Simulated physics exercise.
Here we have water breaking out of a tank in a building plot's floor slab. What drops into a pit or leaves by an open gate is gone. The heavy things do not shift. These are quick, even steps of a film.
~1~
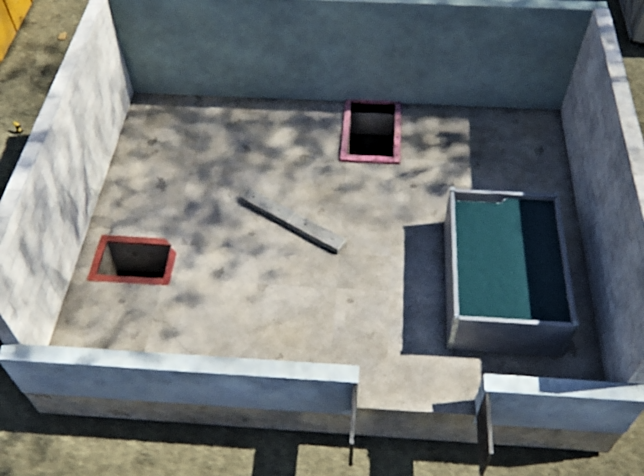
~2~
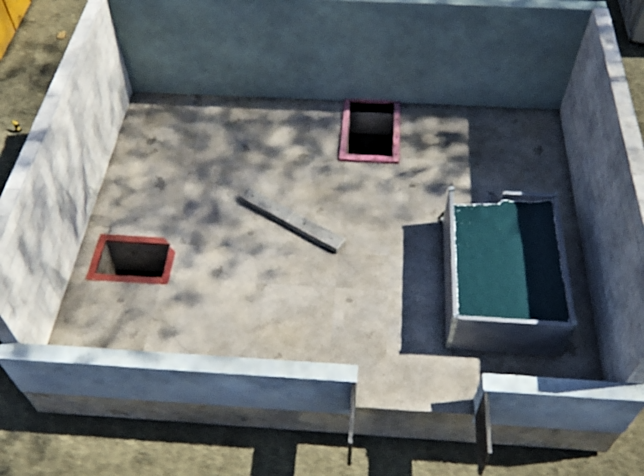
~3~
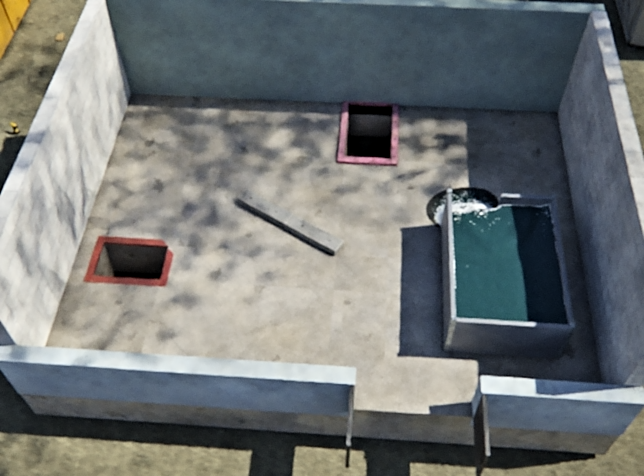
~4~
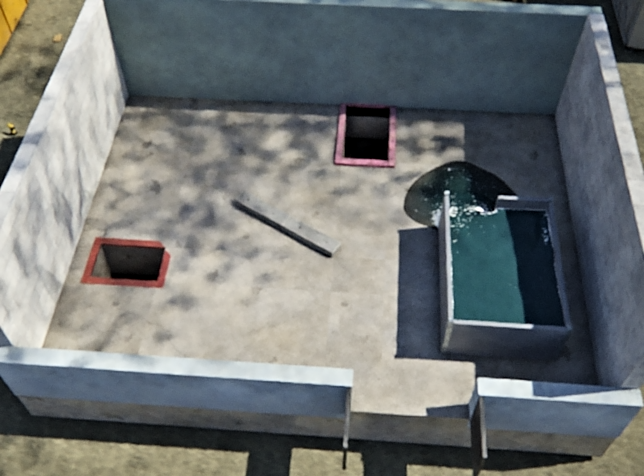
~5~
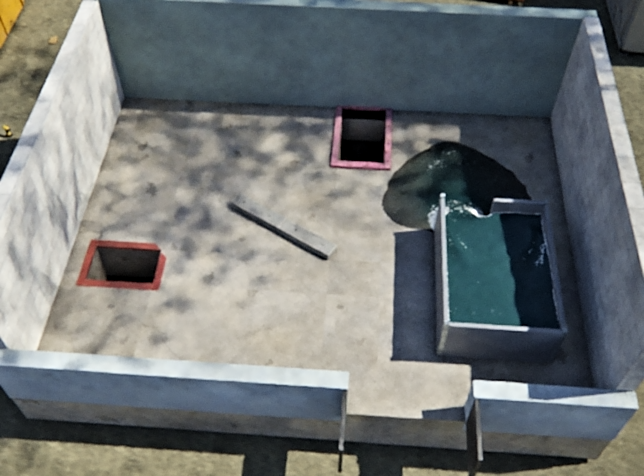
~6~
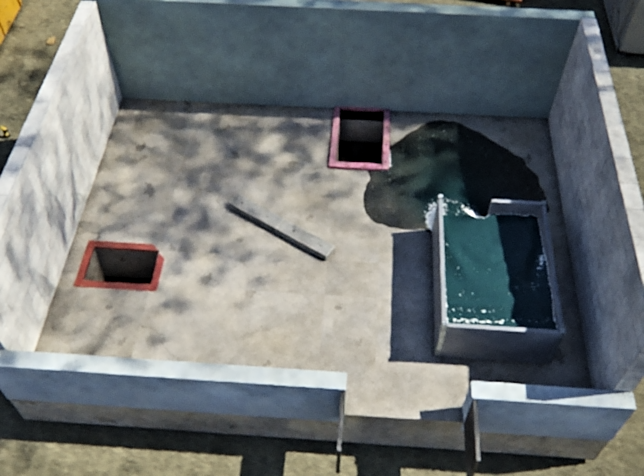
Water in an open tank at the right of a walled concrete floor pours out through a gap on the far side, spreading in a dark, widening pool across the slab toward the back wall and leftward near the pink-edged pit.
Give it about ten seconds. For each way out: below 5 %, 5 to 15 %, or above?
The gate takes less than 5 %; the red pit takes less than 5 %; the pink pit takes more than 15 %.
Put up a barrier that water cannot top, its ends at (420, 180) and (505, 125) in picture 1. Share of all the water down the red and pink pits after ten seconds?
Per cent: Red 2, pink 15.
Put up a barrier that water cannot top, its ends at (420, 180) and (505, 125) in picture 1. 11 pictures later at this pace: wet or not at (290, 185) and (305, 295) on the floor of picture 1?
In turn: Under water, free of water.
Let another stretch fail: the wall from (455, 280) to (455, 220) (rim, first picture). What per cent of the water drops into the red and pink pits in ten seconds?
In per cent: Red 35, pink 0.
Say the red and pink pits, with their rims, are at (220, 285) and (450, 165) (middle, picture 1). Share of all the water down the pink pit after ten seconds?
In per cent: Pink 55.
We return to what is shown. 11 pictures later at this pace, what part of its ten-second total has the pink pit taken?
About 20 per cent.
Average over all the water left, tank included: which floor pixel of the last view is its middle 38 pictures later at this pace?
Near (461, 221).
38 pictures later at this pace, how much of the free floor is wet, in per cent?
About 30 per cent.
A moment on, water covers 20 % of the floor; the gate 0 %, the red pit 0 %, the pink pit 2 %.
Next, water covers 20 % of the floor; the gate 0 %, the red pit 0 %, the pink pit 8 %.
Then, water covers 25 % of the floor; the gate 0 %, the red pit 0 %, the pink pit 16 %.
Later, water covers 30 % of the floor; the gate 0 %, the red pit 0 %, the pink pit 27 %.
In the end, water covers 55 % of the floor; the gate 1 %, the red pit 0 %, the pink pit 36 %.
